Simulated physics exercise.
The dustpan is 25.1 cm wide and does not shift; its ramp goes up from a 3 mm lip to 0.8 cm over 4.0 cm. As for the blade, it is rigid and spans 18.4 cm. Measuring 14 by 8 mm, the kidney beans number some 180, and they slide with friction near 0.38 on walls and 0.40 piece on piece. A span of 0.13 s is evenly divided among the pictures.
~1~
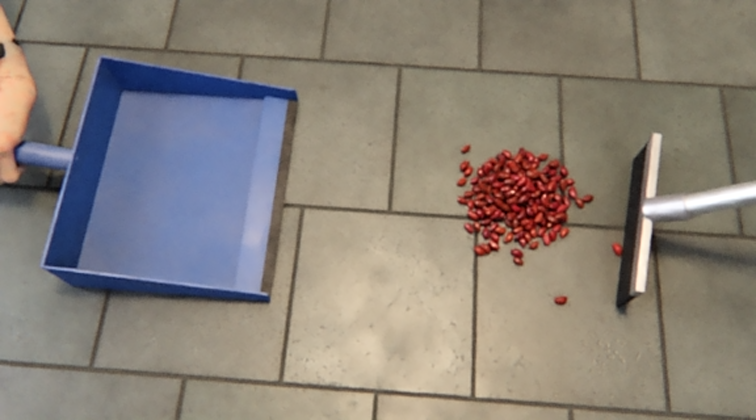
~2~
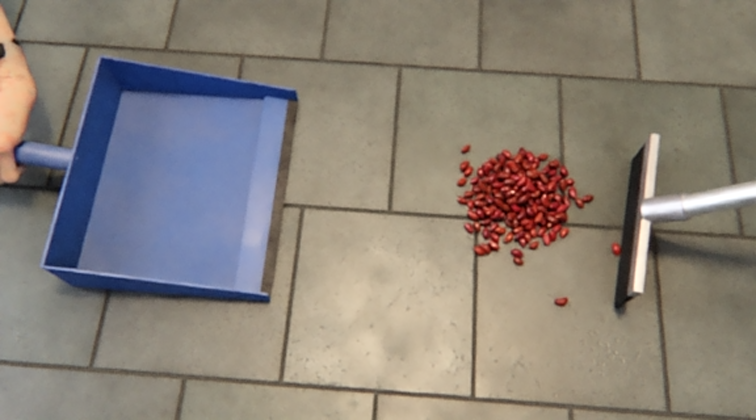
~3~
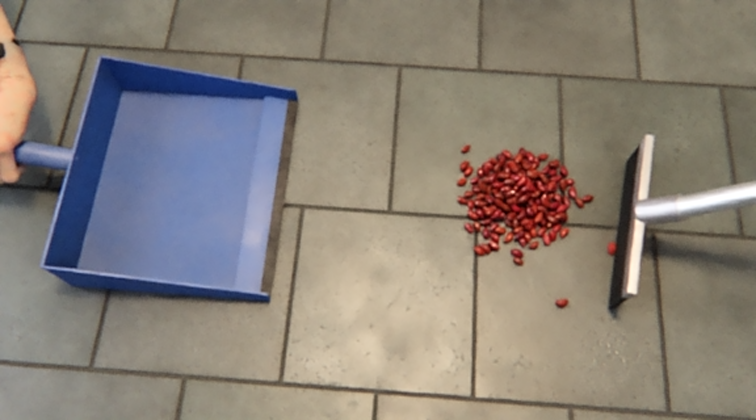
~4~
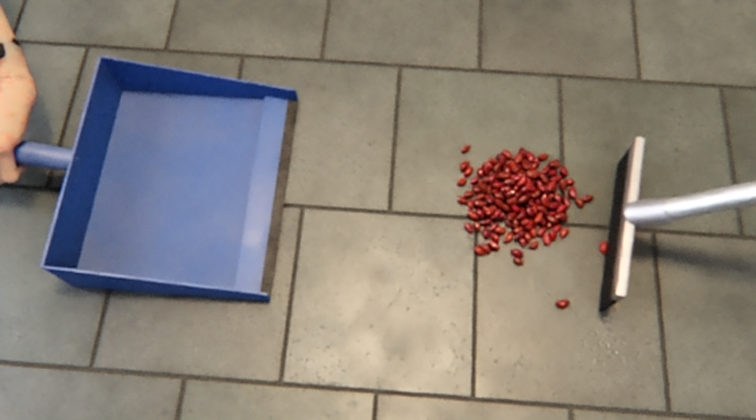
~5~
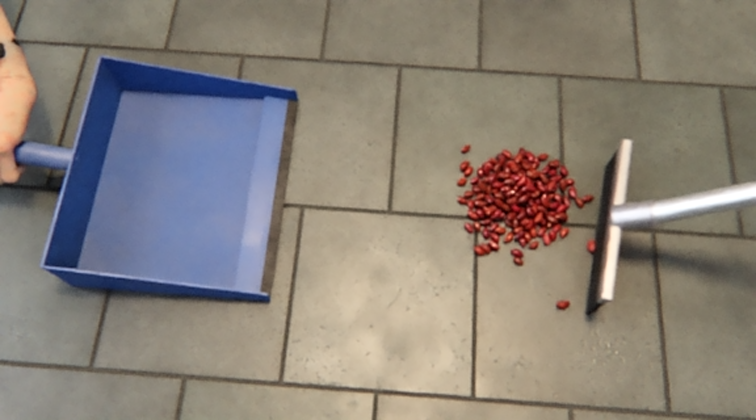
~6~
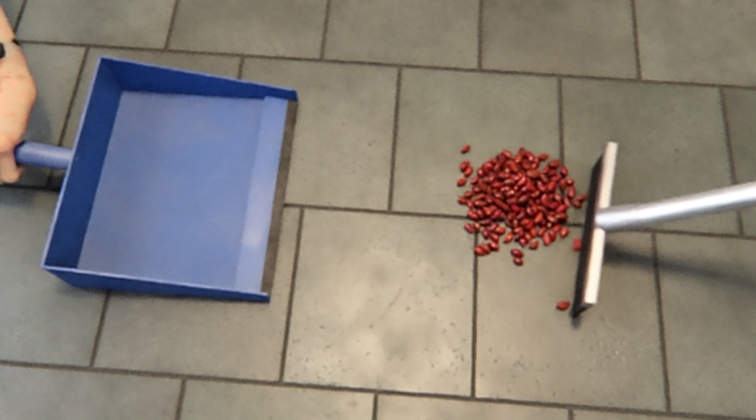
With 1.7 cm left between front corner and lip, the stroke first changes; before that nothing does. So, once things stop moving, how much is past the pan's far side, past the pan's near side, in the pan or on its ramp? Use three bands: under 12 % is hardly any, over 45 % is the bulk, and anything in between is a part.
Past the pan's far side: Hardly any, past the pan's near side: Hardly any, in the pan or on its ramp: Hardly any.
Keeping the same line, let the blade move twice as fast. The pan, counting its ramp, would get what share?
It would be around 25 per cent.
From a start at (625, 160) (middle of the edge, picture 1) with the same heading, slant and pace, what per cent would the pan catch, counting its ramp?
I'd put it at around 20 per cent.
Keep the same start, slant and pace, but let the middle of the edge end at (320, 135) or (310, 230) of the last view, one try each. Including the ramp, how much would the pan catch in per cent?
About 30 and 15 per cent.
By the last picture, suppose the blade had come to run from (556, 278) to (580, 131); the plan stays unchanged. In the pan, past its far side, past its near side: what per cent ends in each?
You'd see pan at 40, far at 20 and near at 0.
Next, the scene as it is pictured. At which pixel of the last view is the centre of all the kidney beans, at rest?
At about (381, 176).
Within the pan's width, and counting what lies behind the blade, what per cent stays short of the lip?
Roughly 85 per cent.
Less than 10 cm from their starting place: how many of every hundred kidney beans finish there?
Roughly 40 per cent.
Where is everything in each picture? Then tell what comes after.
The first frame shows blade from (637, 291) to (653, 142), moved 0.0 cm, 0 of the pieces shifted so far; middle of the pieces at (520, 195); pan at (175, 187).
The second frame shows blade from (634, 292) to (651, 142), moved 0.2 cm, 0 of the pieces shifted so far; middle of the pieces at (520, 195).
The third frame shows blade from (628, 293) to (646, 143), moved 0.9 cm, 1 of the pieces shifted so far; middle of the pieces at (520, 195).
The fourth frame shows blade from (618, 295) to (636, 145), moved 2.0 cm, 2 of the pieces shifted so far; middle of the pieces at (520, 195).
The fifth frame shows blade from (604, 299) to (623, 148), moved 3.5 cm, 2 of the pieces shifted so far; middle of the pieces at (520, 195).
The sixth frame shows blade from (588, 302) to (609, 151), moved 5.2 cm, 3 of the pieces shifted so far; middle of the pieces at (520, 195); pan at (175, 187).
Then, 0.26 s after the last picture, middle of the blade 19 cm from the lip; 0 % over the lip, far side 0 %, near side 0 %.
Then, 0.43 s after the last picture, middle of the blade 9 cm from the lip; 0 % over the lip, far side 0 %, near side 5 %.
Then, 0.72 s after the last picture, middle of the blade 3 cm from the lip; 5 % over the lip, far side 5 %, near side 5 %.
In the end, far side 5 %, near side 5 %, pan 5 %, in front of the lip or behind the blade 85 %.
